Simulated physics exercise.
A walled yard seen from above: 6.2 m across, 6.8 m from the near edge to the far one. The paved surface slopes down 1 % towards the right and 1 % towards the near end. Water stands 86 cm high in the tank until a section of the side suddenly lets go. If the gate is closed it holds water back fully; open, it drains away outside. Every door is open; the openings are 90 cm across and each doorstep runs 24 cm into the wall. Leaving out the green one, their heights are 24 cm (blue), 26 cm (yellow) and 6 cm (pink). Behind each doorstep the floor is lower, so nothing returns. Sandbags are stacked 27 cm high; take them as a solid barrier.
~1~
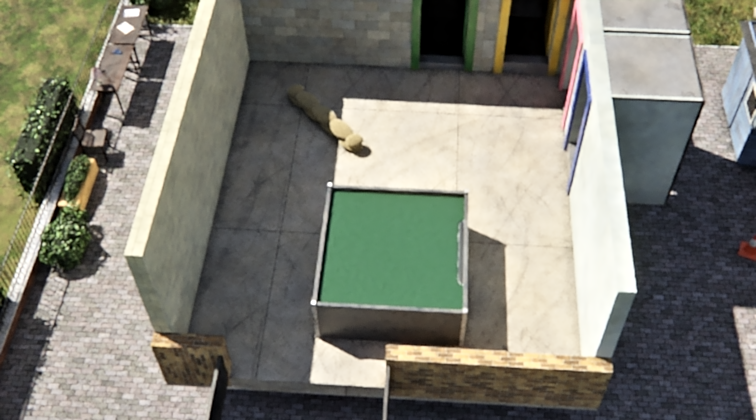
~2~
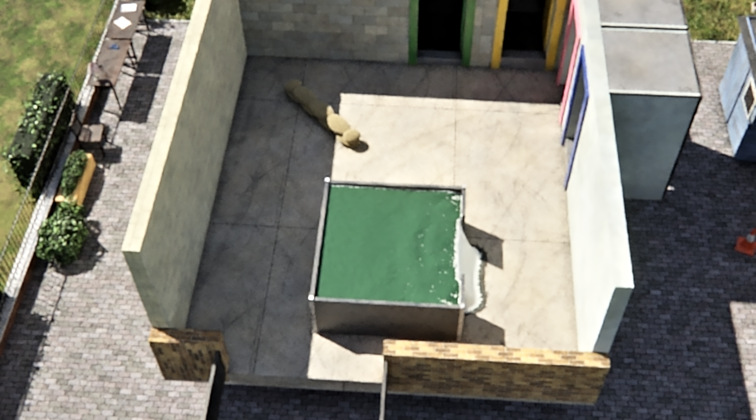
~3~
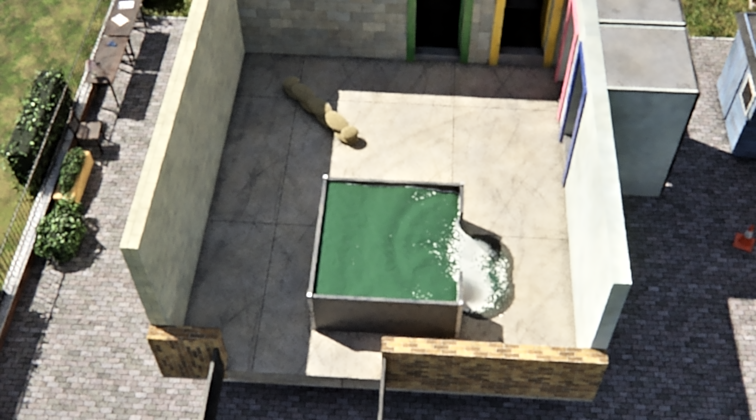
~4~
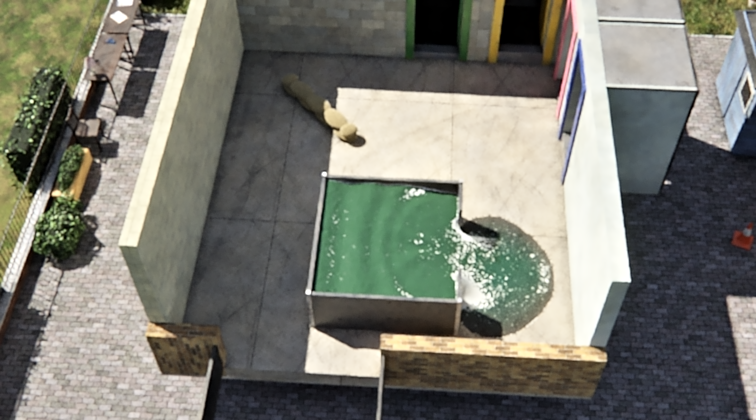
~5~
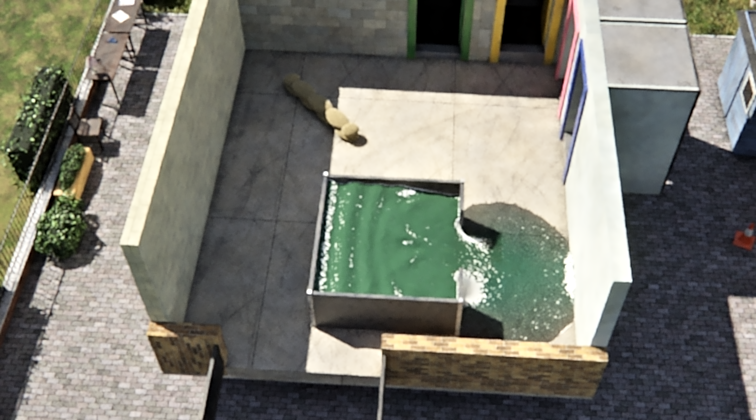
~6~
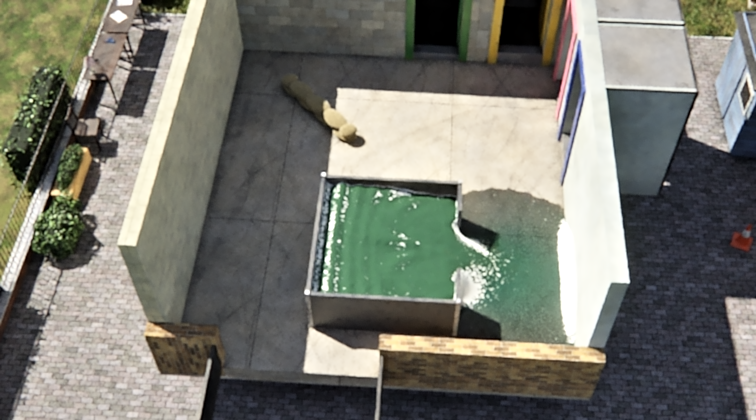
In a walled yard, green water pours from a tank's right side and spreads to the right wall.
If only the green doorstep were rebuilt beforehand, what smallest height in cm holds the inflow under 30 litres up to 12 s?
It would have to be roughly 9 cm high.
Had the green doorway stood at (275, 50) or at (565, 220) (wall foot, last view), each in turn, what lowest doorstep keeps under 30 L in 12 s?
Roughly 9.5 and 30 cm.
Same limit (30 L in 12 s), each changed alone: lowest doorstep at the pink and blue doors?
Roughly 14.0 cm at pink and 7.5 cm at blue.
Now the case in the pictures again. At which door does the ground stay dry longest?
It is the green one.
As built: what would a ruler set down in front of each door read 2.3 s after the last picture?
In cm: Blue 12, green 12, yellow 27, pink 7.
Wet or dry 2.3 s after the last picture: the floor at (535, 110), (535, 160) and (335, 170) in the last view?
In that order: Wet, under water, not reached.
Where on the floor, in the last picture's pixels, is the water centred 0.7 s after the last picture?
Around (436, 273).
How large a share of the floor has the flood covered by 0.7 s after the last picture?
Some 15 per cent of it.
Then, 0.7 s after the last picture water covers 15 % of the floor, deepest (70 cm) near (572, 375); it has not reached the green door.
Then, 2.3 s after the last picture water covers 45 % of the floor, deepest (38 cm) near (572, 375); 12 cm at the green door, 0 litres in over its 15 cm doorstep.
Then, 11.3 s after the last picture water covers 95 % of the floor, deepest (16 cm) near (572, 375); 9 cm at the green door, 1 litre in over its 15 cm doorstep.
At the green door as built, the water peaked near 16 cm, 2.7 s after the last picture.
With a doorstep of 7.5 cm, 51 litres would have come in within the 12 s; with 10 cm, 23 litres. So under 30 litres takes about 9 cm.
